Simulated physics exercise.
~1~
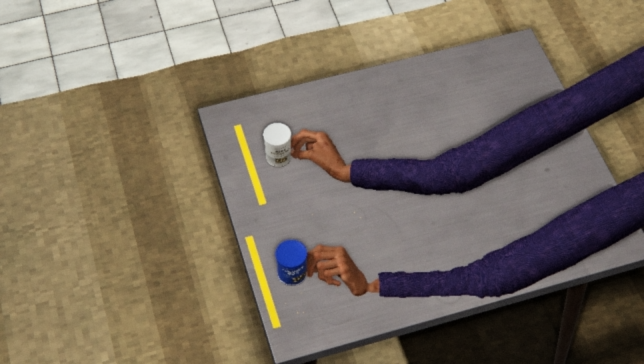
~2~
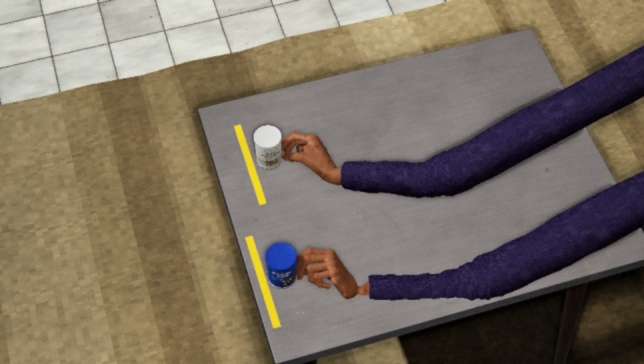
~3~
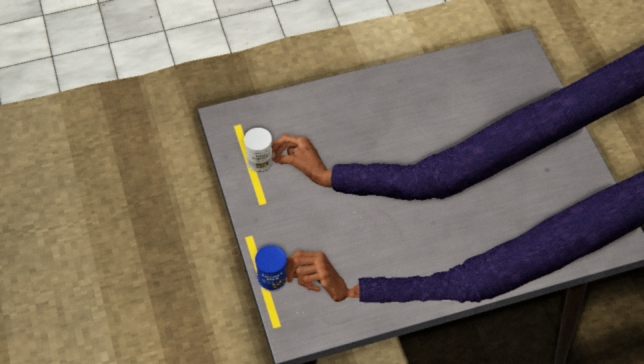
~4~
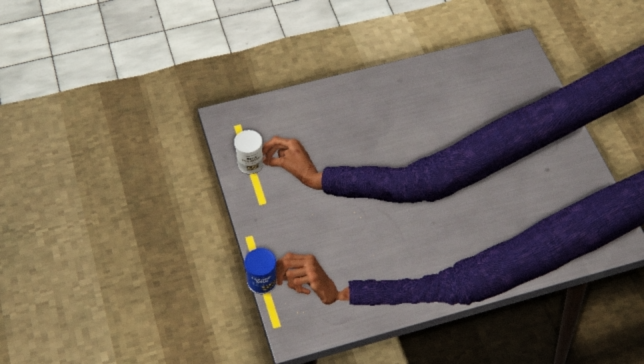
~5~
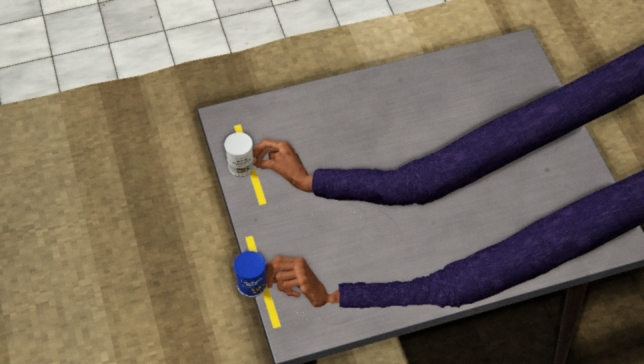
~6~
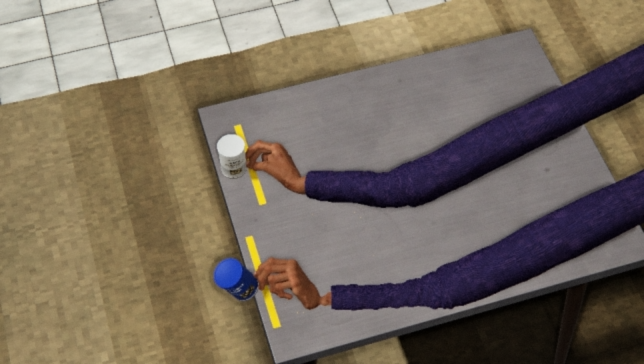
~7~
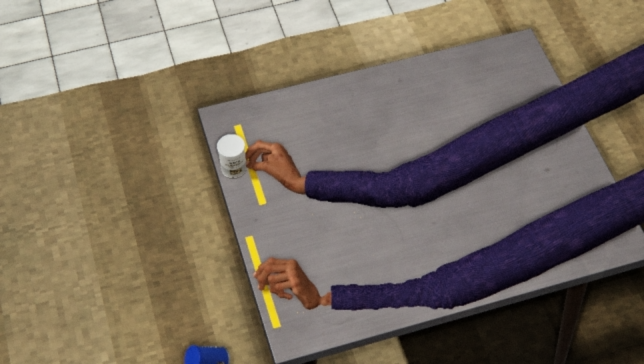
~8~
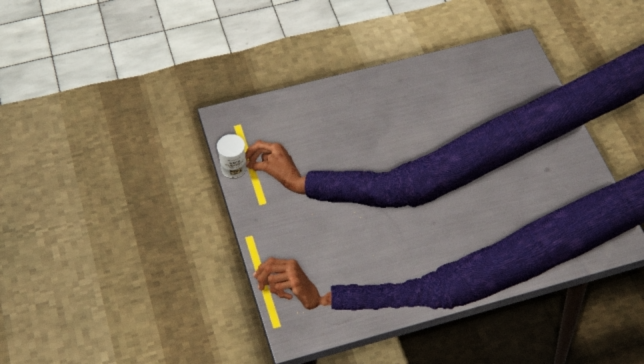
A blue pot and a white tin were pushed left across a grey table by two hands, passing over yellow tape marks, until the pot tipped off the edge and fell out of sight, while the tin stayed upright near the edge.
